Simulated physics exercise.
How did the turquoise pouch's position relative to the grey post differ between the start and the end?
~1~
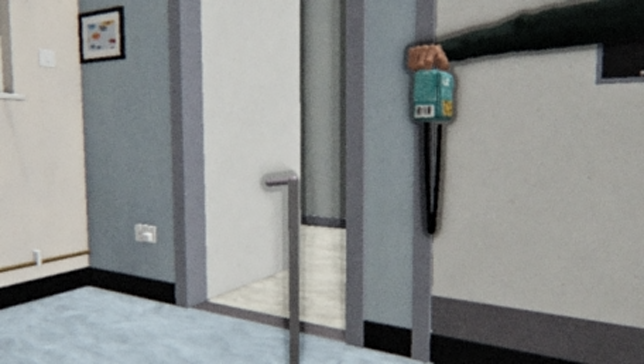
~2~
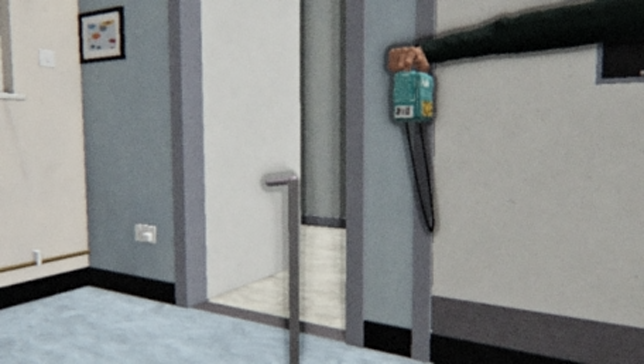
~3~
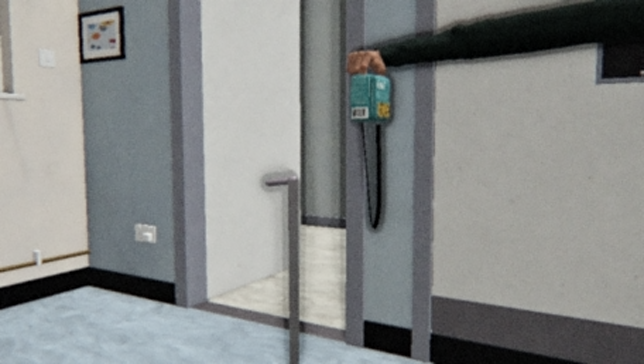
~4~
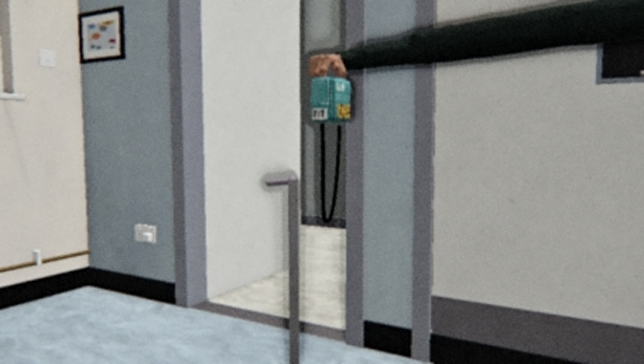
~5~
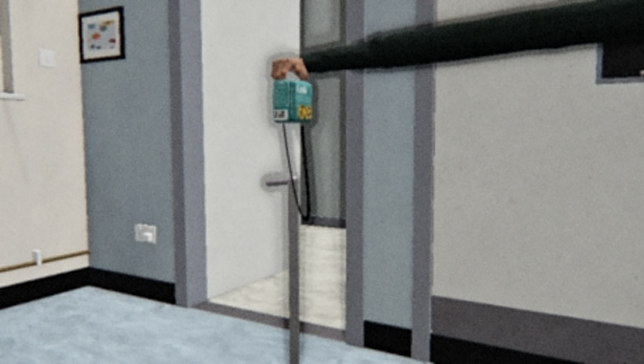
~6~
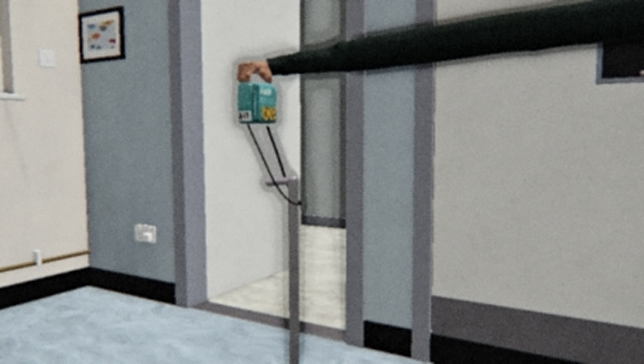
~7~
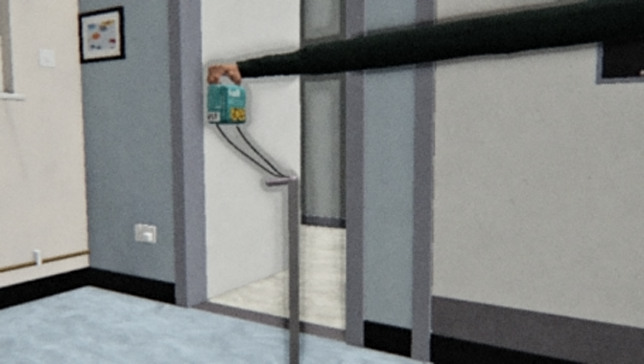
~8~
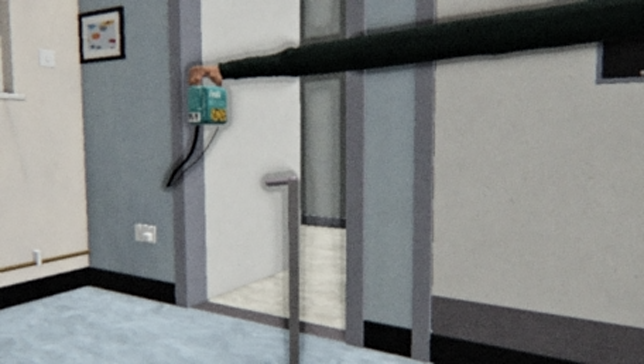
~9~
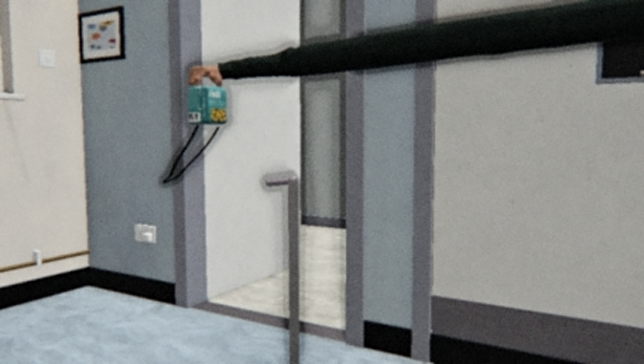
At the start the turquoise pouch was well to the right of the post, in front of the pale wall's edge, and at the end it was held to the left of the post, by the left side of the doorway.
